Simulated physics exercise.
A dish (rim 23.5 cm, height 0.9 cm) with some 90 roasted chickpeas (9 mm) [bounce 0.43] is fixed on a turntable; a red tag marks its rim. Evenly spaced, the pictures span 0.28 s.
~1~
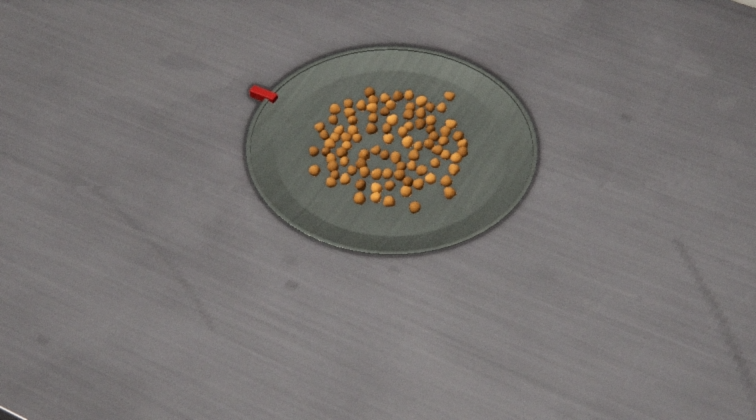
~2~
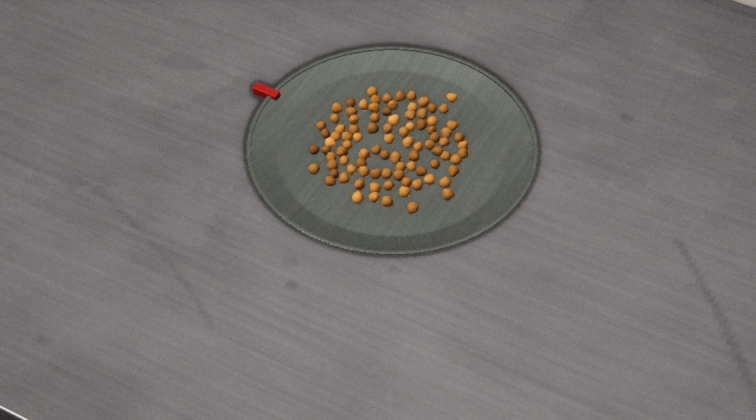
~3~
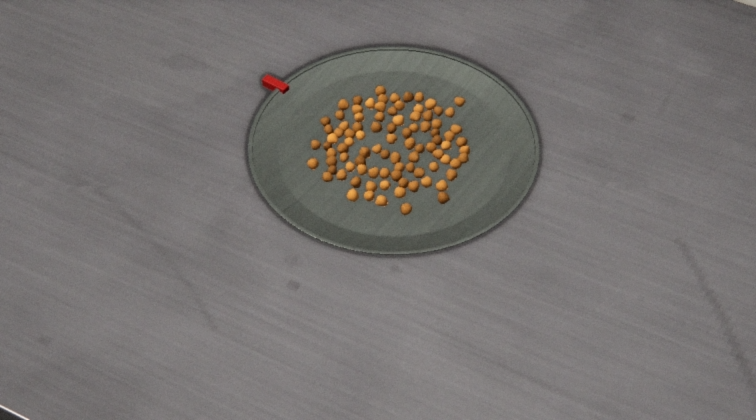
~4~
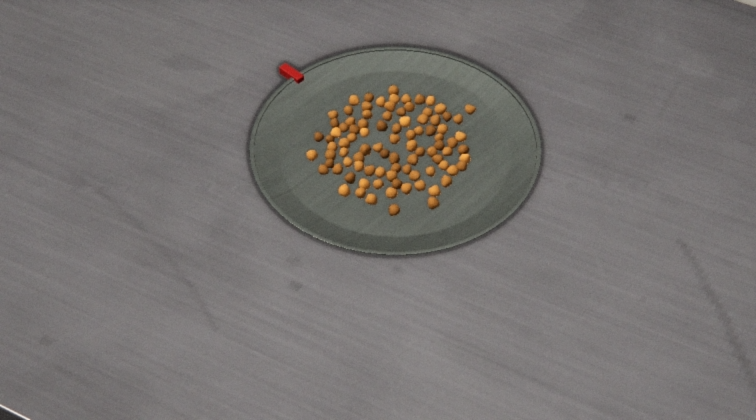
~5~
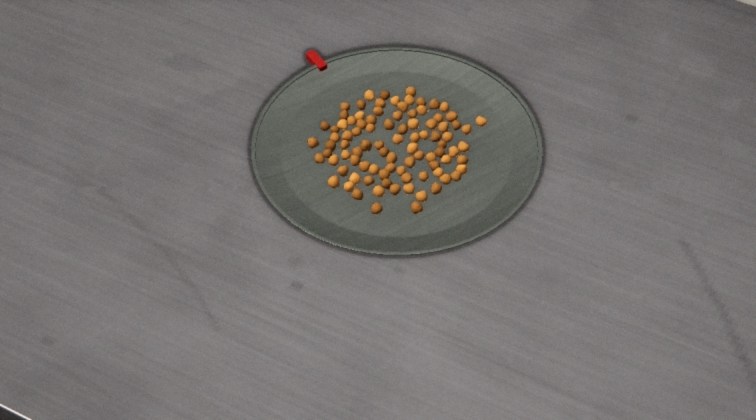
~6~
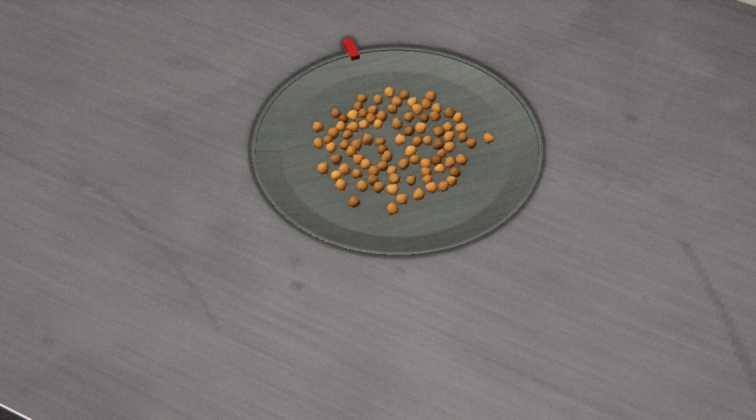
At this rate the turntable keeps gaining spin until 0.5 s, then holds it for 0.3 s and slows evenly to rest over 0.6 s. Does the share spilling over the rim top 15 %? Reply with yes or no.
Yes.
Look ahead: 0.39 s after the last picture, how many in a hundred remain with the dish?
Estimated share: Some 100 per cent.
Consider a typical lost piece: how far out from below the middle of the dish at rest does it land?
16 cm, roughly.
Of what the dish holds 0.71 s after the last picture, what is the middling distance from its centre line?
10.5 cm or so.
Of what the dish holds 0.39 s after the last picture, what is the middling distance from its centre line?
About 8.0 centimetres.
Then, 0.39 s after the last picture, dish 100 %; middle of the pieces not yet landed near (401, 146).
Then, 0.71 s after the last picture, fallen left of where it stops 10 %, fallen right of where it stops 10 %, fallen in front of where it stops 10 %, fallen behind where it stops 10 %, dish 50 %, in the air 10 %; middle of the pieces not yet landed near (396, 154).
Then, 0.99 s after the last picture, fallen left of where it stops 15 %, fallen right of where it stops 15 %, fallen in front of where it stops 15 %, fallen behind where it stops 15 %, dish 45 %; middle of the pieces not yet landed near (393, 146).
Then, 1.27 s after the last picture, fallen left of where it stops 15 %, fallen right of where it stops 15 %, fallen in front of where it stops 15 %, fallen behind where it stops 15 %, dish 45 %; middle of the pieces not yet landed near (394, 146).
In the end, fallen left of where it stops 15 %, fallen right of where it stops 15 %, fallen in front of where it stops 15 %, fallen behind where it stops 15 %, dish 45 %.
